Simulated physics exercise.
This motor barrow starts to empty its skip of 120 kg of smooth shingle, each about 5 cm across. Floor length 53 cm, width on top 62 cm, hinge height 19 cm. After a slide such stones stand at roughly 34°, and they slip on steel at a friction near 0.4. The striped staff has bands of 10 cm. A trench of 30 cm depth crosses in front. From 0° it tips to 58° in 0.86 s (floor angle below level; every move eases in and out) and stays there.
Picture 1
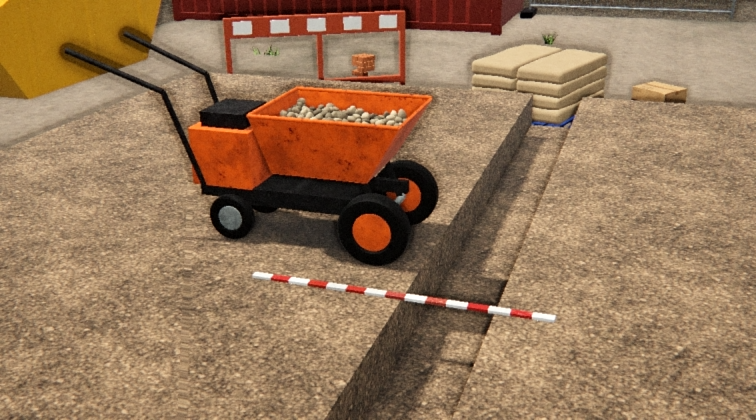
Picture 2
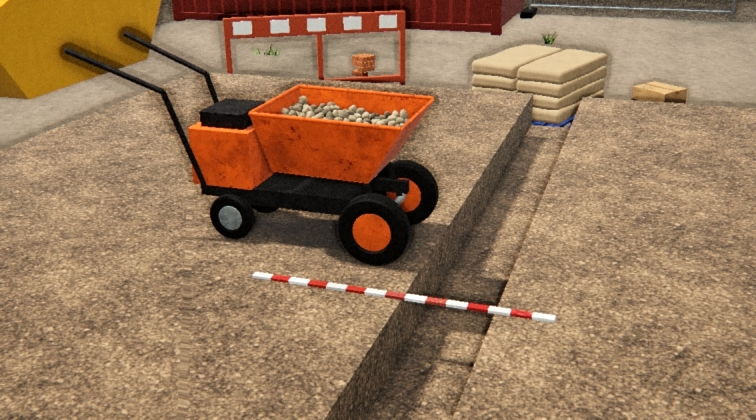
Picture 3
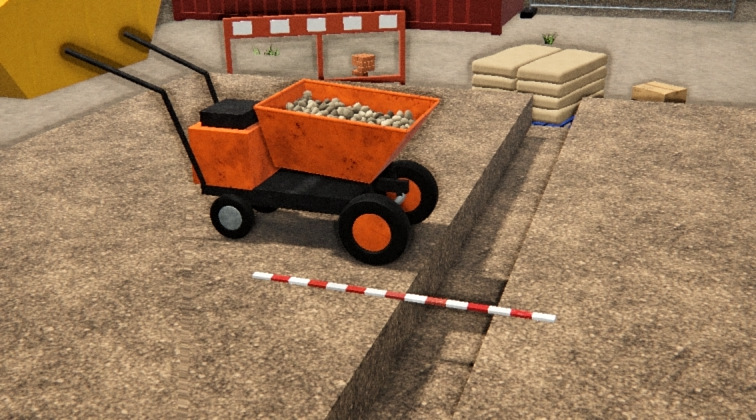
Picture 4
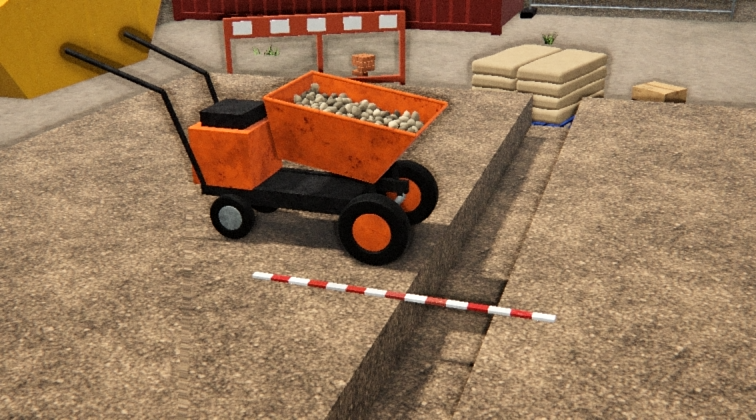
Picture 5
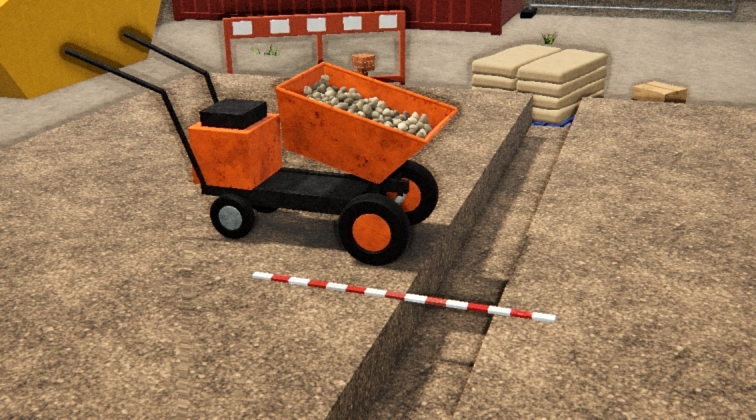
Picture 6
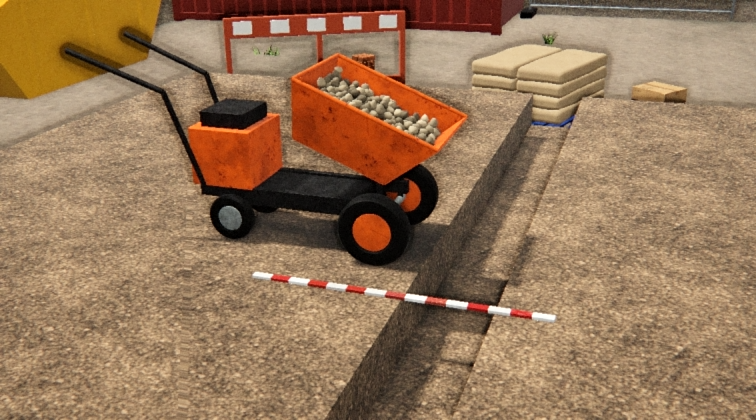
An orange motor barrow beside a trench stands still while its stone-filled skip tilts to the right.
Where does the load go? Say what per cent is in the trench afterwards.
Some 18 per cent of it.
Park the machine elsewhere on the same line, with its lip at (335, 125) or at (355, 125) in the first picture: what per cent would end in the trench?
First some 55, then 45 per cent.
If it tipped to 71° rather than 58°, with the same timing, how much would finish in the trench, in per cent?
It would be near 35 per cent.
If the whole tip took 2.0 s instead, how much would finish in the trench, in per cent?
Then about 30 per cent.
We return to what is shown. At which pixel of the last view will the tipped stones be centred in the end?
Near (545, 259).
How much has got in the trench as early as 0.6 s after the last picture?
Some 5 per cent.
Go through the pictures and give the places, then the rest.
The skip is at 0°, its lip at (398, 129); the top of the load is at (313, 111), in the first frame.
Lip at (400, 129), floor tilted 1°, highest stones at (308, 108), in the second frame.
Lip at (406, 132), floor tilted 4°, highest stones at (308, 103), in the third frame.
Lip at (415, 136), floor tilted 9°, highest stones at (312, 96), in the fourth frame.
Lip at (426, 142), floor tilted 15°, highest stones at (320, 88), in the fifth frame.
Lip at (438, 151), floor tilted 22°, highest stones at (332, 80), in the sixth frame.
Then, 0.3 s after the last picture the floor is at 49°, 100 % in the skip; the foremost stones are at (460, 173).
Then, 0.6 s after the last picture the floor is at 58°, 91 % in the skip, 6 % in the trench, 4 % past the trench; the foremost stones are at (542, 242).
Then, 0.9 s after the last picture the floor is at 58°, 61 % in the skip, 7 % in the trench, 33 % past the trench; the foremost stones are at (641, 276).
Then, 2.9 s after the last picture the floor is at 58°, 44 % in the skip, 18 % in the trench, 38 % past the trench; the foremost stones are past the picture's edge.
